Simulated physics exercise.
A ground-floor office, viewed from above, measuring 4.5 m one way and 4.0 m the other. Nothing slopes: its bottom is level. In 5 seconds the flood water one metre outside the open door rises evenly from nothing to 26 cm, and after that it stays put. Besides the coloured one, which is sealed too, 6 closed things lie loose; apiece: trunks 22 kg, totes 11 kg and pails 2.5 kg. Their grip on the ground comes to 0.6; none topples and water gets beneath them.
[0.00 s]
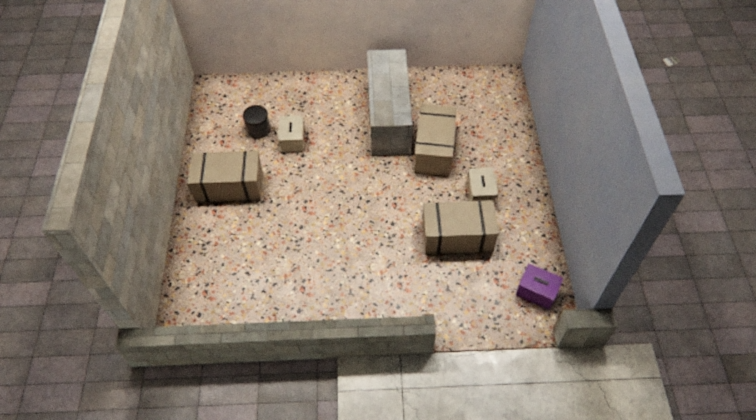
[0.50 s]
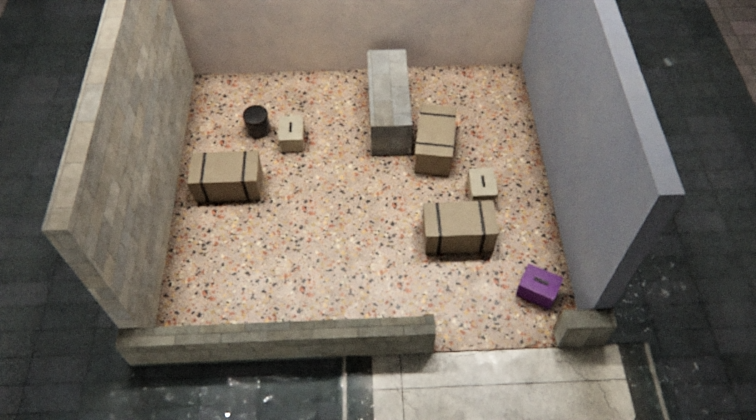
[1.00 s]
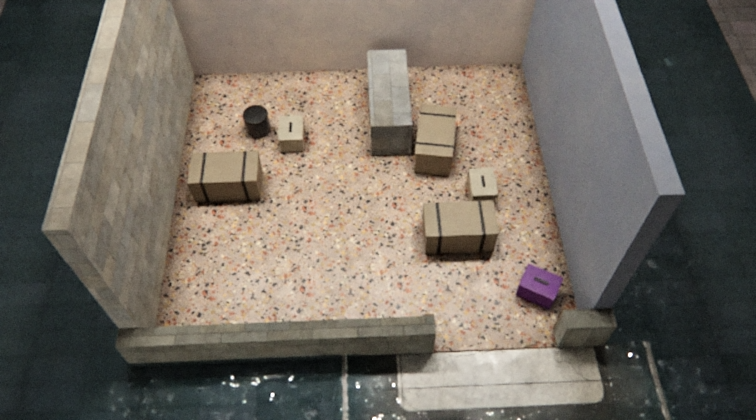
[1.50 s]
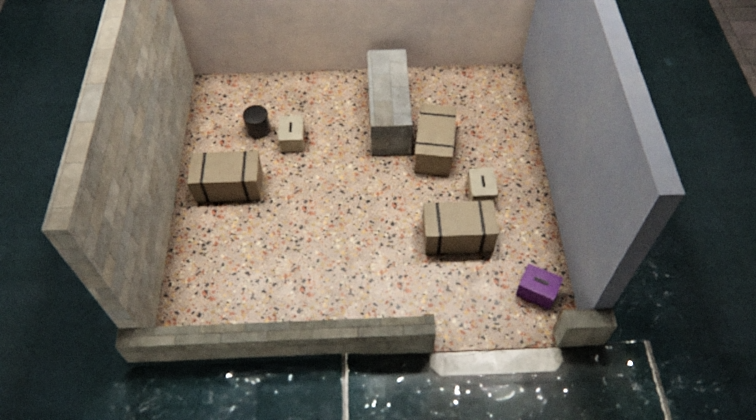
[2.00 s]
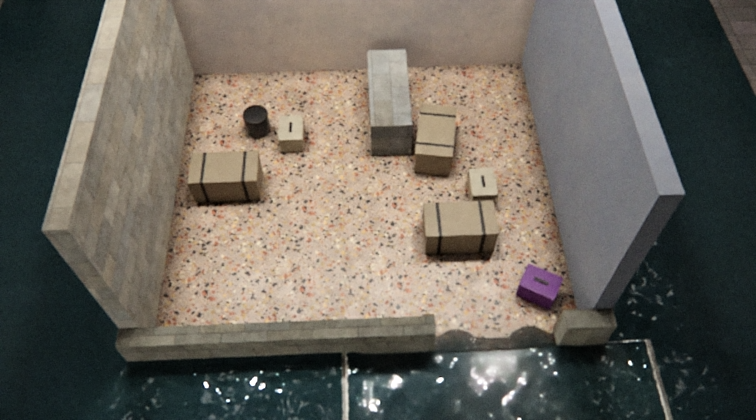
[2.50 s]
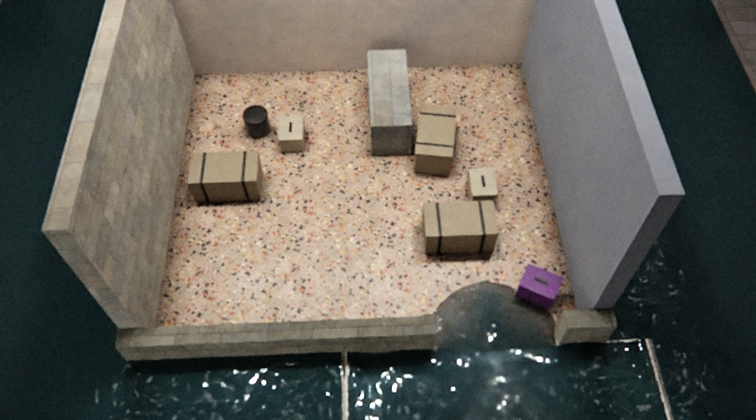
A ground-floor office with a level, speckled floor is seen from above, its walls rising left, right and behind, with a low front wall broken by a gap at right. Tan boxes with dark bands, small pale totes, a dark pail and a grey block stand inside, a purple tote near the gap. Dark water covers the paving and pale slab outside, then spreads through the gap, while objects and camera stay still.
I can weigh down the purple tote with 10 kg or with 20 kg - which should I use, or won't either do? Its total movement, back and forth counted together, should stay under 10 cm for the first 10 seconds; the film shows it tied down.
Go with neither; both fall short.
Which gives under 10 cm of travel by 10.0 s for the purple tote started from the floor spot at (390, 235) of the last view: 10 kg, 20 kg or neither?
It turns out that the heavier alone succeeds.
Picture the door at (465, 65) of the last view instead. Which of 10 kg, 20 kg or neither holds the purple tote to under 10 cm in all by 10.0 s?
Lab note: Both masses insufficient.
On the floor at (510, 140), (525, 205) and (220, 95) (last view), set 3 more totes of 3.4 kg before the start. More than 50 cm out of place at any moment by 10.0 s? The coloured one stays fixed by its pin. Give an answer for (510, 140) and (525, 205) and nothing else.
First one: Beyond the limit; second one: Beyond the limit.
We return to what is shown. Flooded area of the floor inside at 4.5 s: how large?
Around 5.0 m2 of it.
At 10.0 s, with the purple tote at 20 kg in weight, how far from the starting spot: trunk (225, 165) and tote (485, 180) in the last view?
40 cm, 140 cm.
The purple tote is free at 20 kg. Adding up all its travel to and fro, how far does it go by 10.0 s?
Total distance: Near 200 cm.
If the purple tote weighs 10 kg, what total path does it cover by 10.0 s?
Some 400 cm in all.
After 3.5 s the purple tote would be 1 cm from its start with 10 kg and 0 cm from its start with 20 kg; 4 cm of water round it then.
After 4.5 s the purple tote would be 32 cm from its start with 10 kg and 1 cm from its start with 20 kg; 7 cm of water round it then.
After 7.0 s the purple tote would be 316 cm from its start with 10 kg and 90 cm from its start with 20 kg; 13 cm of water round it then.
After 10.0 s the purple tote would be 334 cm from its start with 10 kg and 207 cm from its start with 20 kg; 18 cm of water round it then.
